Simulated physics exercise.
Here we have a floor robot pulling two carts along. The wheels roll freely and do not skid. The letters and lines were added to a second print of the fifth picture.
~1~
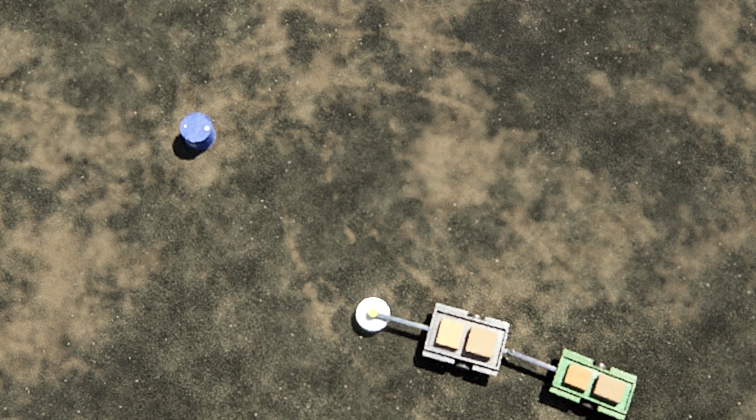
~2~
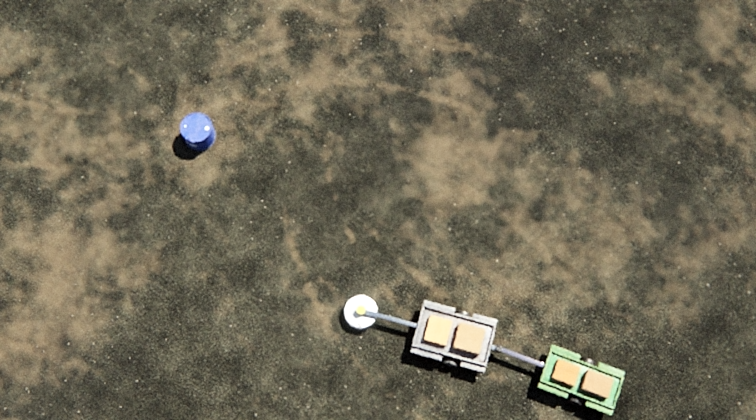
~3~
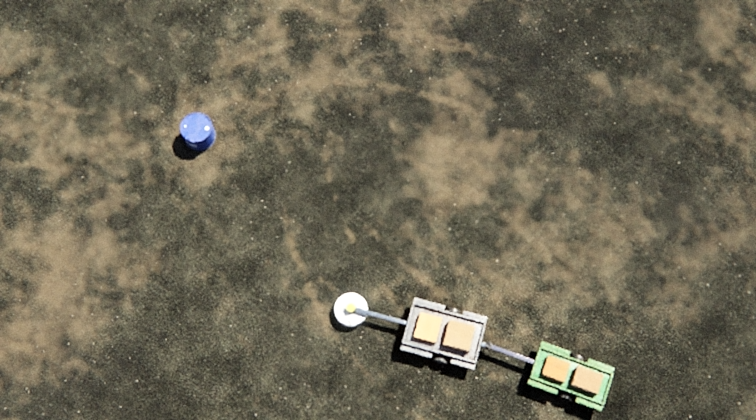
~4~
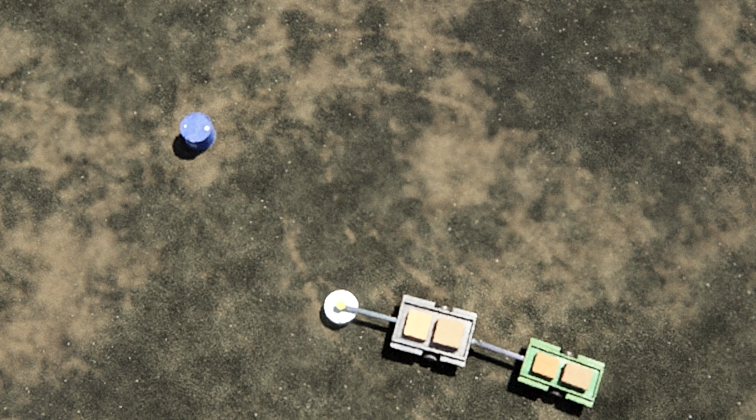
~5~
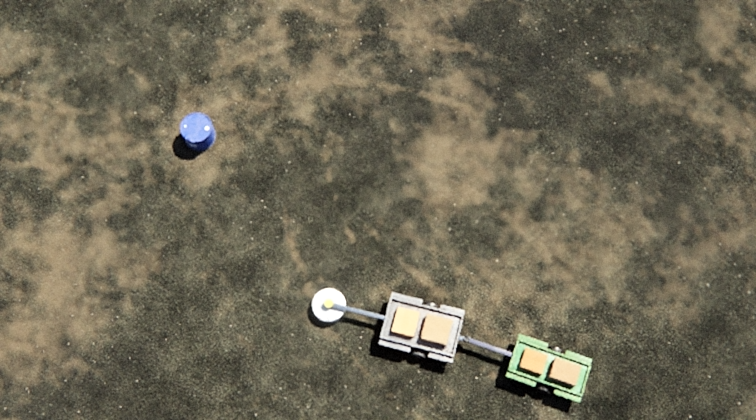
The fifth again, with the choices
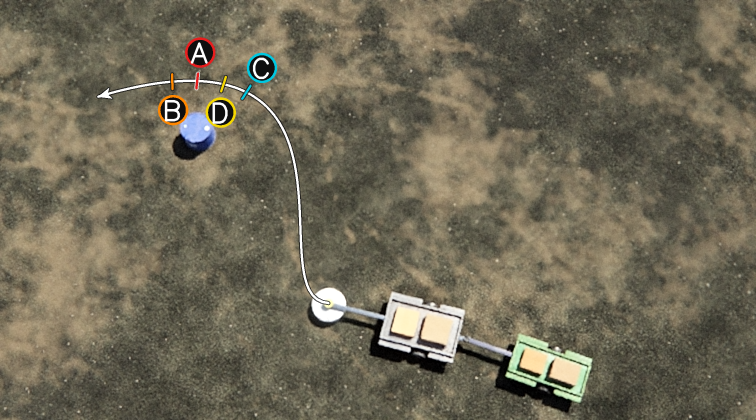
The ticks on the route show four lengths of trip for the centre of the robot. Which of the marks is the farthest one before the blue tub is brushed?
A is the last safe stop.
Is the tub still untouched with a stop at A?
Yes.
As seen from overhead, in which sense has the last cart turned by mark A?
For that mark, clockwise.
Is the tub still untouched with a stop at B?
No.
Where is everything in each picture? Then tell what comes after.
Robot (373, 314); grey cart (466, 339); green cart (594, 384), in the first frame.
Robot (361, 312); grey cart (454, 336); green cart (581, 379); blue tub (200, 136), in the second frame.
Robot (351, 309); grey cart (444, 333); green cart (571, 376); blue tub (200, 136), in the third frame.
Robot (341, 307); grey cart (434, 330); green cart (561, 372); blue tub (200, 136), in the fourth frame.
Robot (329, 305); grey cart (422, 327); green cart (549, 368); blue tub (200, 136), in the fifth frame.
On the marked copy, A at (197, 81); B at (172, 82); C at (246, 92); D at (224, 84); the route from (329, 303) via (277, 120) to (98, 97).
Taking A. A third of the way, robot (300, 212), last cart (463, 344).
Two thirds of the way, robot (275, 119), last cart (382, 292).
When it is over, robot (199, 85), last cart (337, 225); nothing has been touched.
As for the rest, B is too far, the tub has been hit; C is safe but short; D is safe but short.
